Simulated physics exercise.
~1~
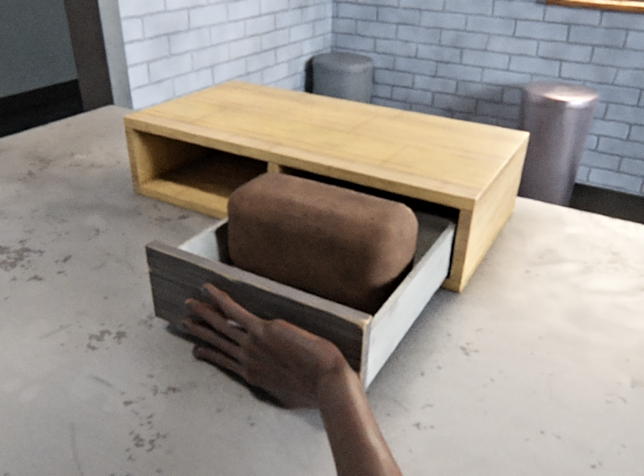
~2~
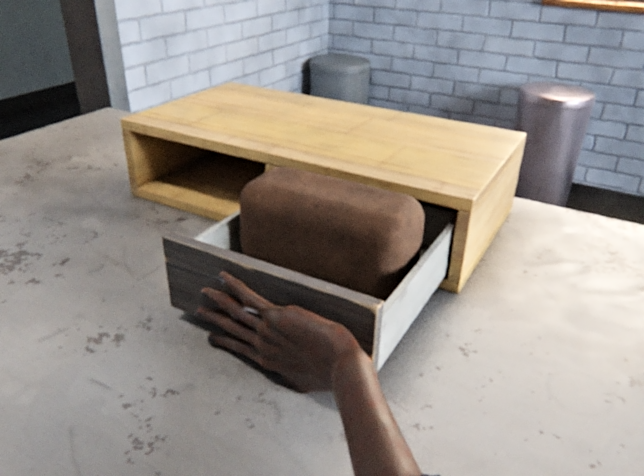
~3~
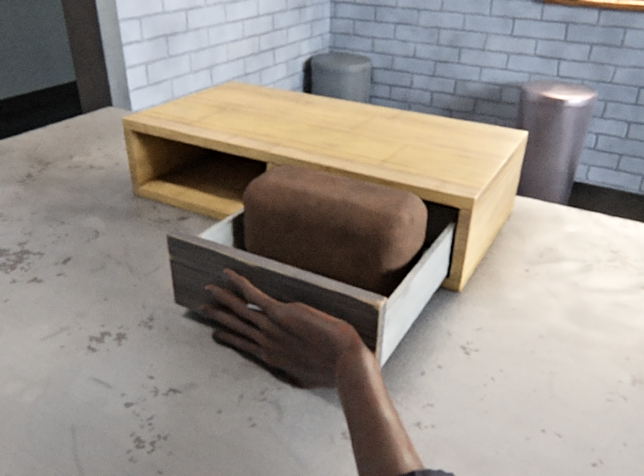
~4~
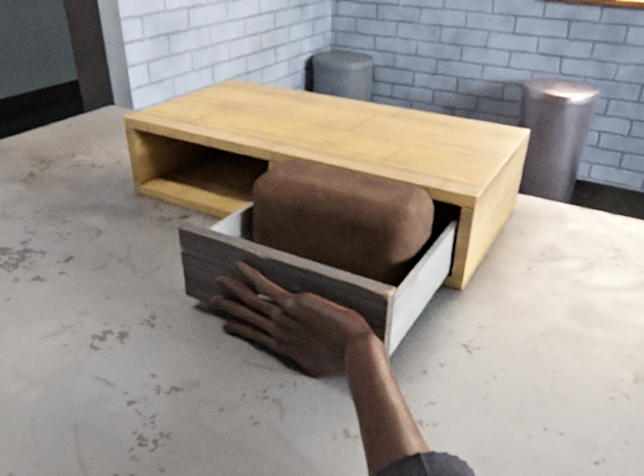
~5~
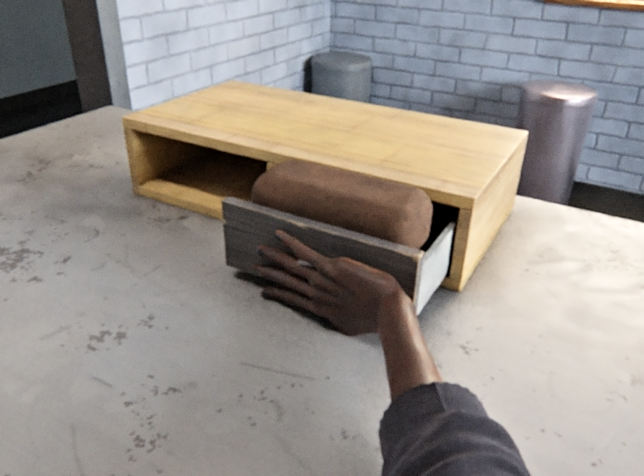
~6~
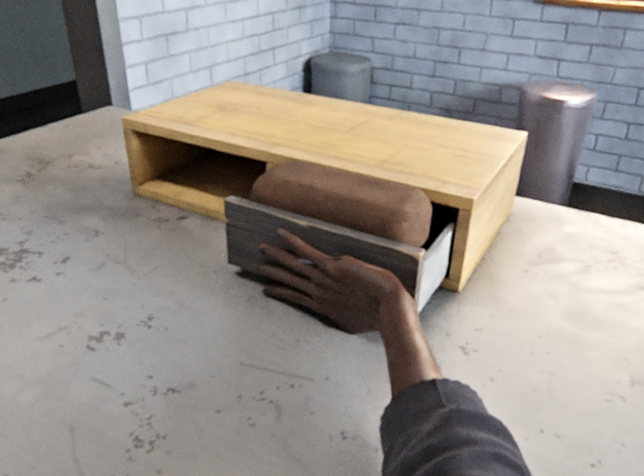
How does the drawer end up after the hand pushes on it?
The drawer stays ajar, with the top of the brown loaf still showing above its front.
